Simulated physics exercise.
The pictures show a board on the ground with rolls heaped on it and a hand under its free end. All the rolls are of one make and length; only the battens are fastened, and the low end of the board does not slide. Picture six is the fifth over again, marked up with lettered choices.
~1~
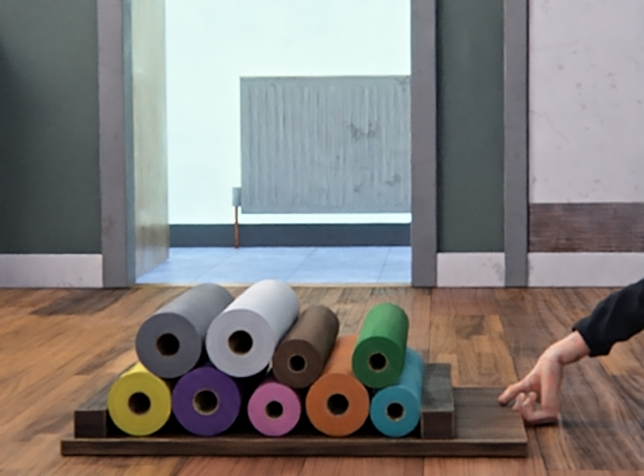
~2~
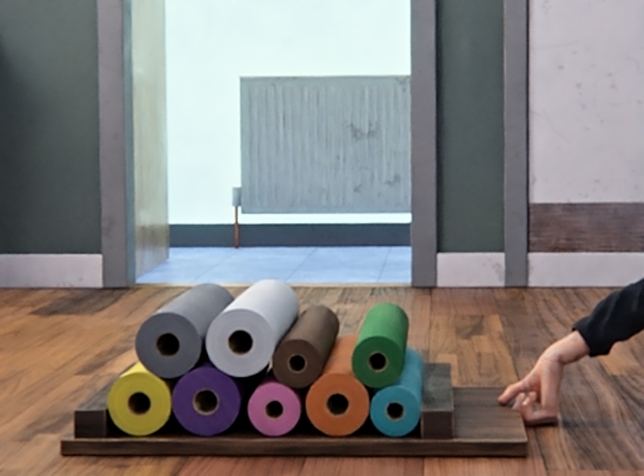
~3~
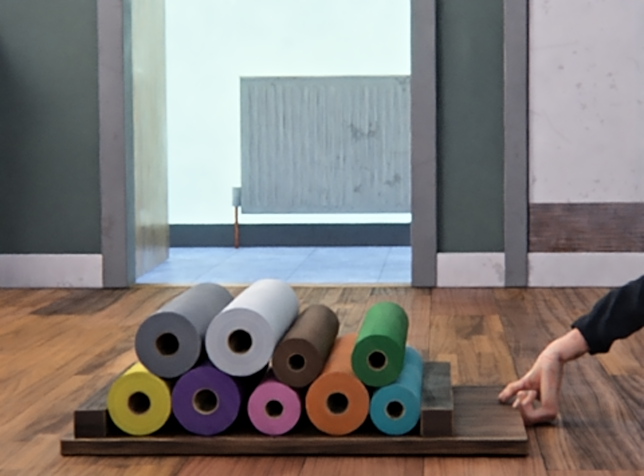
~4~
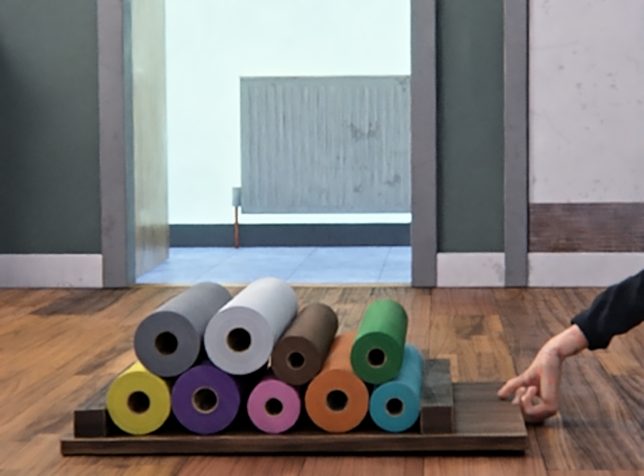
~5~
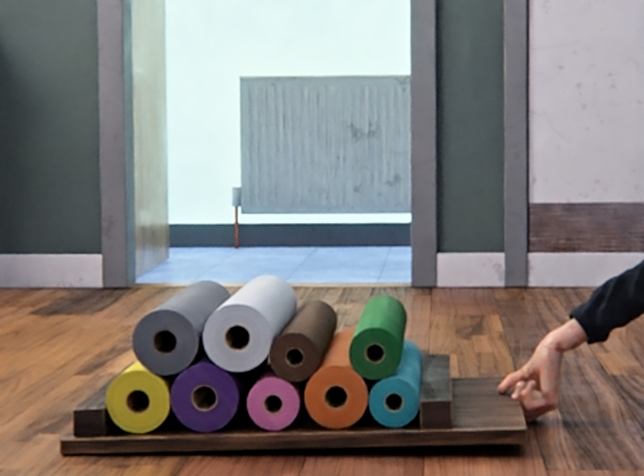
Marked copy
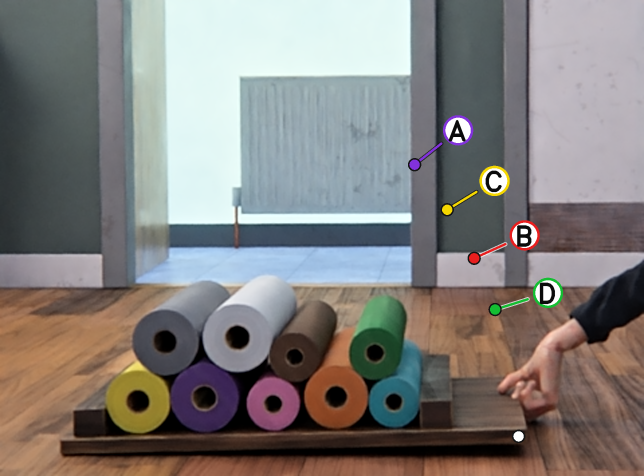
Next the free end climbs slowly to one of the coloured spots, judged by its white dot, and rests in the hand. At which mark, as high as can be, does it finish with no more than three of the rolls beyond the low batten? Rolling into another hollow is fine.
Mark A is as high as it can go.
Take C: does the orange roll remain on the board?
Yes.
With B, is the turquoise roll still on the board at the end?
Yes.
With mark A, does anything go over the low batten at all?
Yes, at A.
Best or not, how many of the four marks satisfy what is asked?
Four of them.
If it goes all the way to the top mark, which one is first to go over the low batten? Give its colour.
It is the grey one.
On the copy, A at (415, 165); B at (474, 258); C at (447, 210); D at (495, 310); the white dot at (519, 437).
On A. First, board at 20°.
Then, board at 38°.
Finally, board at 38°, three over the low batten (brown, white, grey).
By contrast, B two over the low batten (white, grey); C three over the low batten (brown, white, grey); D none over the low batten.
